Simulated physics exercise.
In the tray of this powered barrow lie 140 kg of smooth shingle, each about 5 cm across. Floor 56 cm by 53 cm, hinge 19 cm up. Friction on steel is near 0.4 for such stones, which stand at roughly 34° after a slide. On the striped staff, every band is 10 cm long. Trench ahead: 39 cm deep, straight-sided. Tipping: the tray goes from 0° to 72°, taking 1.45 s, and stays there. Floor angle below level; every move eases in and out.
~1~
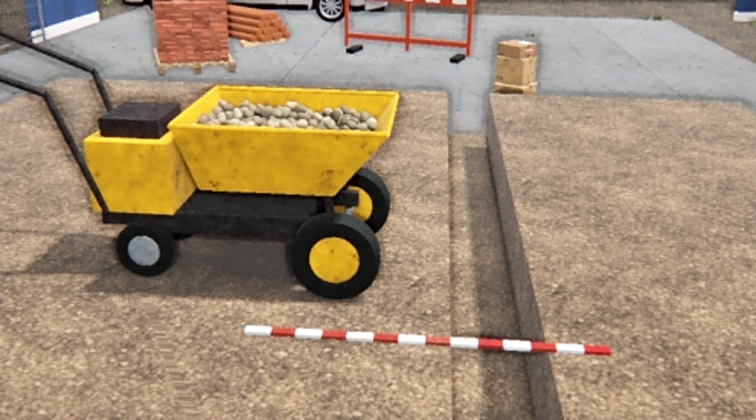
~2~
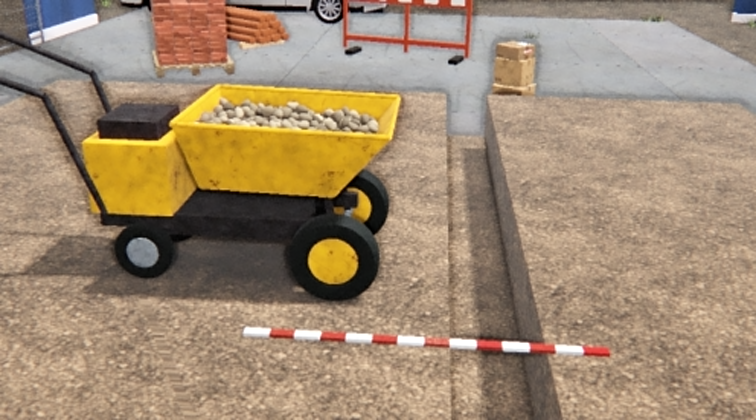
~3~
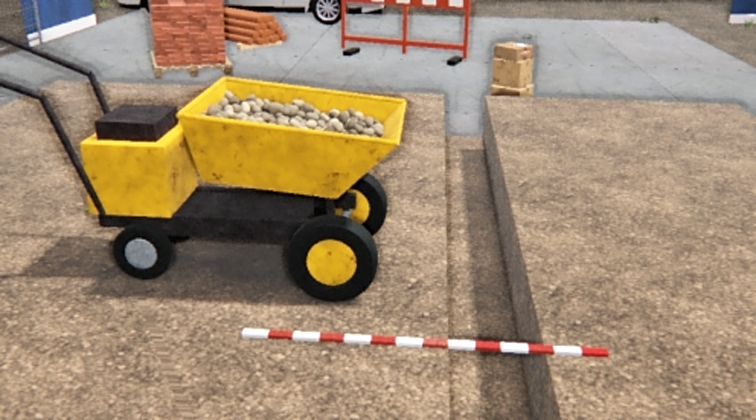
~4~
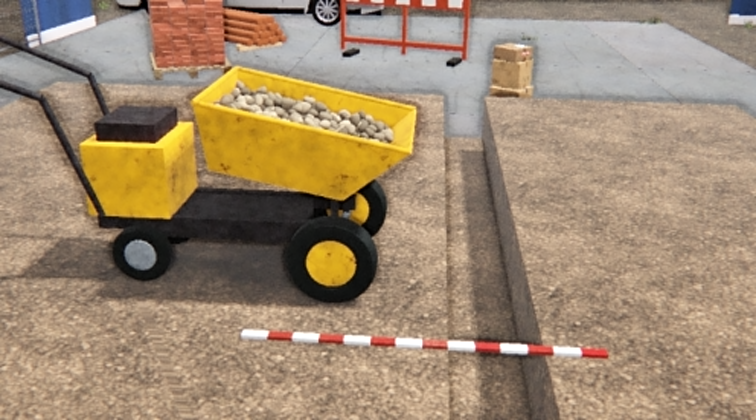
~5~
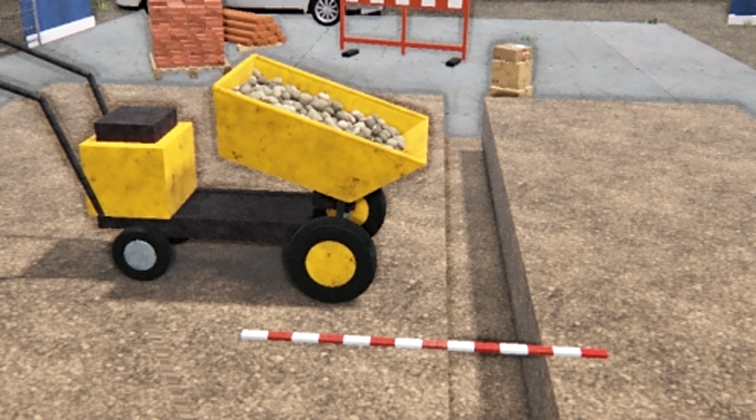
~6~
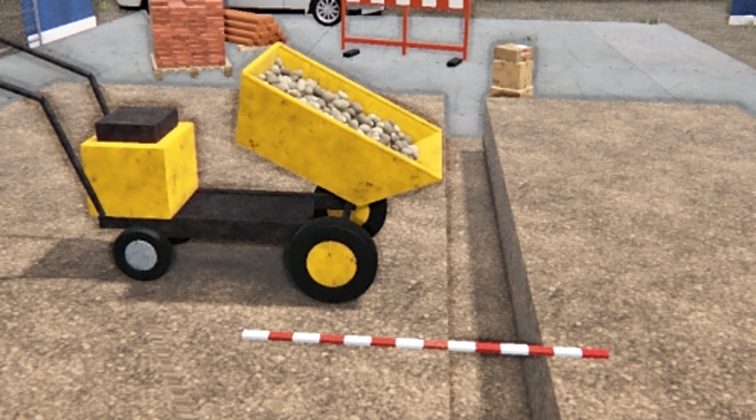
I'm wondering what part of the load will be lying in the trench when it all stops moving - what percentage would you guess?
I would guess about 76 per cent.
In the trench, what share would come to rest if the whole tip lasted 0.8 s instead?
In that case some 65 per cent.
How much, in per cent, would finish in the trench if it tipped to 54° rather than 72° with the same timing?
Some 60 in a hundred, I'd say.
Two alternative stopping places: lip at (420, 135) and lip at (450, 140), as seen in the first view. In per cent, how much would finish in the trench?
About 45 per cent first, then about 20 per cent.
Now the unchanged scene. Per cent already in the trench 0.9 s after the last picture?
I'd say near 45 per cent at that time.
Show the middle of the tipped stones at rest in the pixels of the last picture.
Their middle is at about (502, 331).
Then, 0.5 s after the last picture the floor is at 61°, 99 % in the tray, 1 % in the trench; the foremost stones are at (488, 228).
Then, 0.9 s after the last picture the floor is at 72°, 38 % in the tray, 44 % in the trench, 17 % past the trench; the foremost stones are at (615, 282).
Then, 1.3 s after the last picture the floor is at 72°, 12 % in the tray, 63 % in the trench, 25 % past the trench; the foremost stones are at (695, 286).
Then, 3.2 s after the last picture the floor is at 72°, 0 % in the tray, 76 % in the trench, 24 % past the trench; the foremost stones are at (728, 271).
